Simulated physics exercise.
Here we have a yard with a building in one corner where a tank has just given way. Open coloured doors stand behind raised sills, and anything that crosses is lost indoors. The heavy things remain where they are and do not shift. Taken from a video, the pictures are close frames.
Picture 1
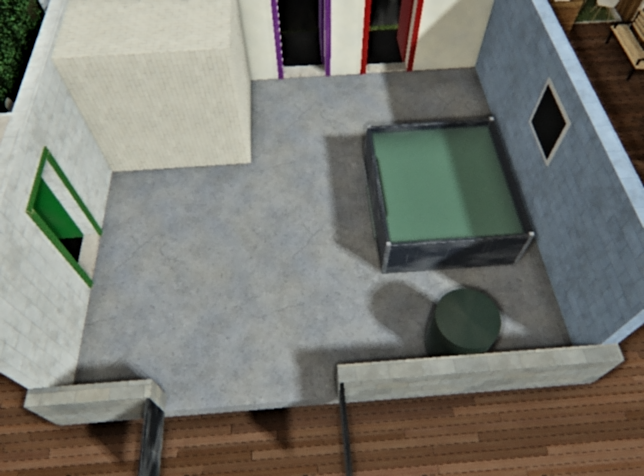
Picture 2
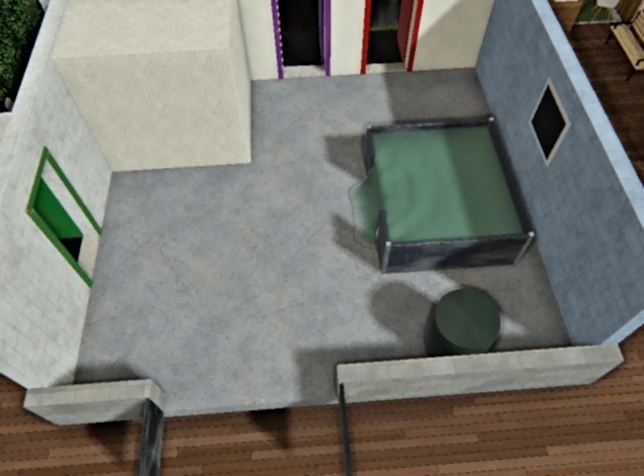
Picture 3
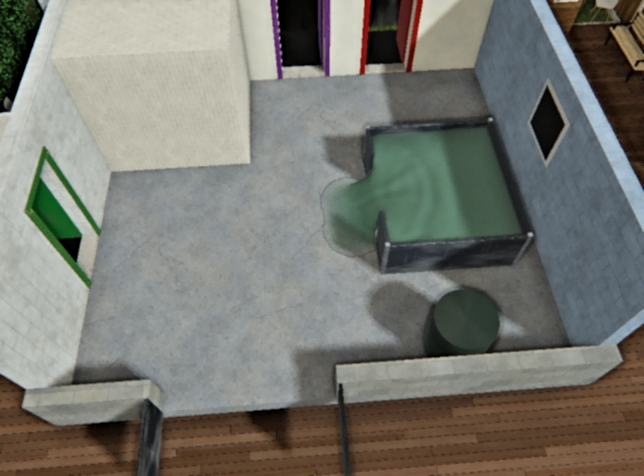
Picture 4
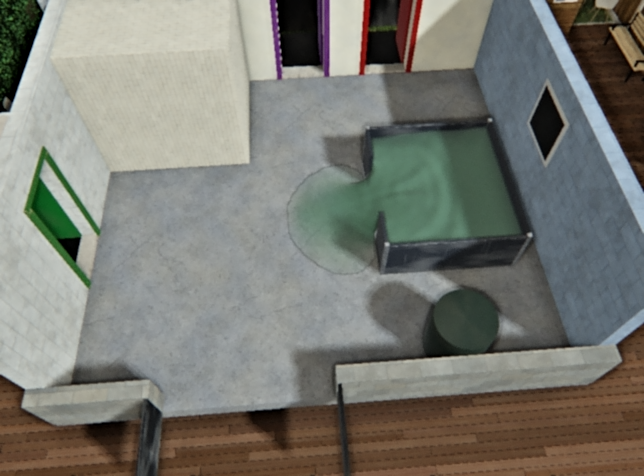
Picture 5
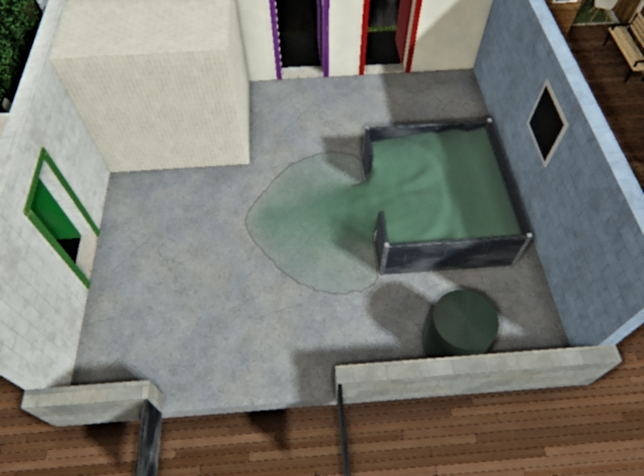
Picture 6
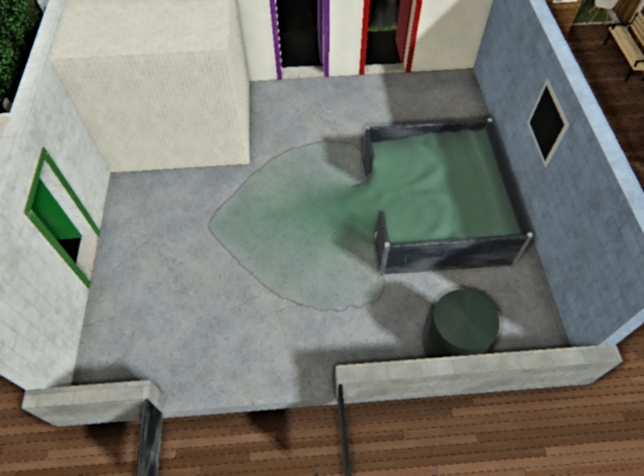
A walled tank of green water opens on its left side and water spreads leftward across the grey floor.
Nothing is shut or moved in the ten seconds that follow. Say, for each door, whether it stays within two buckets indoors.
In the end the red door will receive two buckets or fewer, the green door will receive over two buckets, the purple door will receive two buckets or fewer.
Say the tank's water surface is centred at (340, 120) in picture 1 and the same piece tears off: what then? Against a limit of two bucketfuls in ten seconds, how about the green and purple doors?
Briefly, the green door tops that amount and the purple door tops that amount.
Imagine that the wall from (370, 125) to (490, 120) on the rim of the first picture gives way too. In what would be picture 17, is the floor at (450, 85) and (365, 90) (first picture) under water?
The first spot is swamped, the second swamped.
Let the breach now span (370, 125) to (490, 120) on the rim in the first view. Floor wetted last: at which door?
Last in line is the green door.
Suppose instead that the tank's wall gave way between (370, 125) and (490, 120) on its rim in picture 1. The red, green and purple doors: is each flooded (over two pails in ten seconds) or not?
Red door: Above, green door: Below, purple door: Above.
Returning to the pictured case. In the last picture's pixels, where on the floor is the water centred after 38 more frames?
That comes out near (285, 233).
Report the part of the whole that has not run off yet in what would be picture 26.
Around 94 parts in a hundred.
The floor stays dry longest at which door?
I pick the door marked red.
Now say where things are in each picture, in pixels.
Still water in the open tank at (443, 180), in the first frame.
The front is at (367, 244), out from the gap at (377, 202), in the second frame.
Water pours out at (376, 204) and has run to (334, 243), in the third frame.
The front is at (295, 234), out from the gap at (375, 205), in the fourth frame.
Water pours out at (375, 205) and has run to (250, 224), in the fifth frame.
Water pours out at (375, 205) and has run to (213, 226), in the sixth frame.
A moment on, water covers 45 % of the floor; the red door not reached, the green door wet at the sill, nothing in, the purple door not reached.
Next, water covers 55 % of the floor; the red door not reached, the green door over two buckets in, the purple door not reached.
Then, water covers 60 % of the floor; the red door wet at the sill, nothing in, the green door far over two buckets in, the purple door under two buckets in.
Later, water covers 80 % of the floor; the red door wet at the sill, nothing in, the green door far over two buckets in, the purple door under two buckets in.
In the end, water covers 95 % of the floor; the red door wet at the sill, nothing in, the green door far over two buckets in, the purple door under two buckets in.
